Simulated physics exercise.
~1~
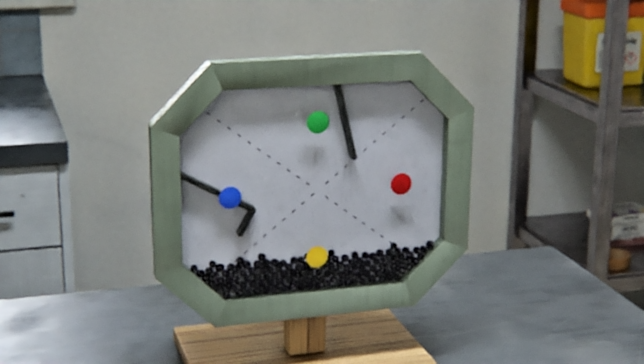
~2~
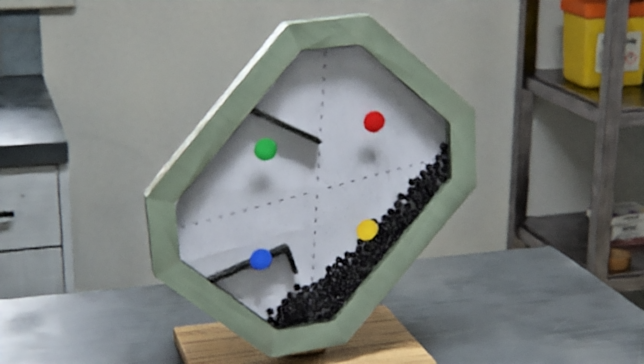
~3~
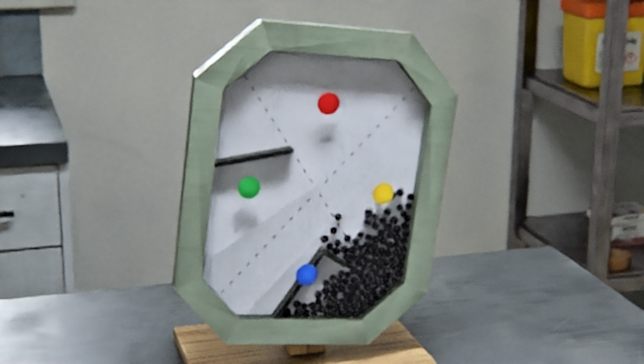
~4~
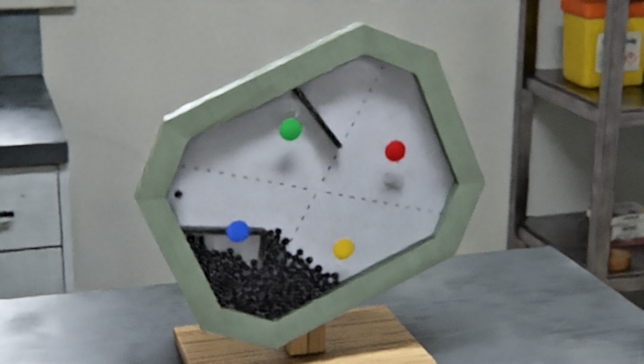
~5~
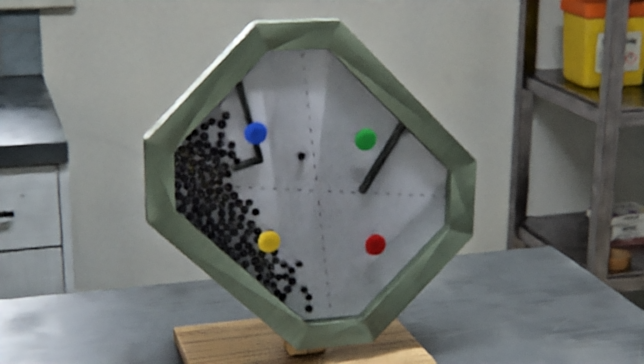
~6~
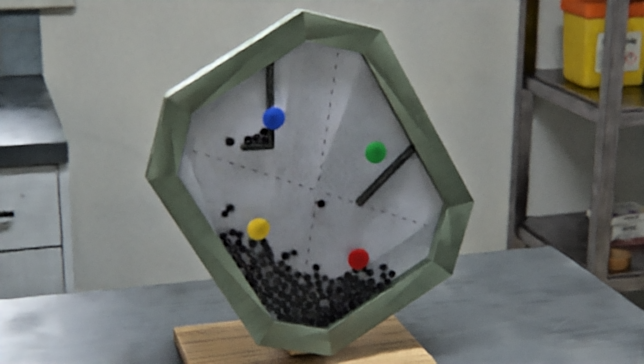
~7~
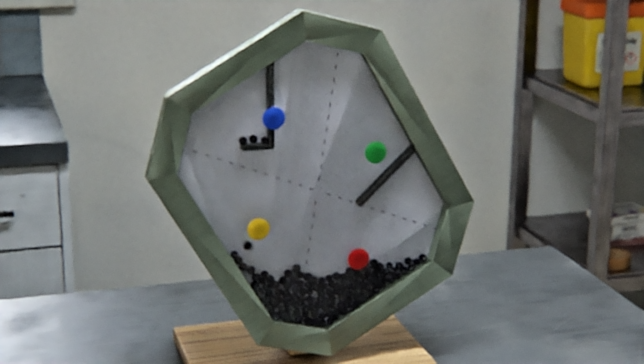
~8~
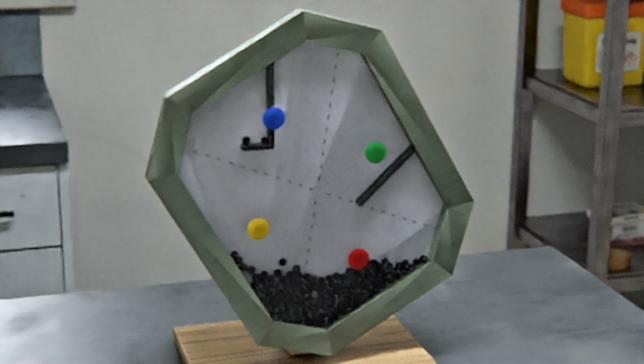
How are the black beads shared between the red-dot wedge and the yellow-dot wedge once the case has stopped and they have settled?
The red-dot wedge ends up with plenty of the beads, well over half of them. The yellow-dot wedge holds only part of them.
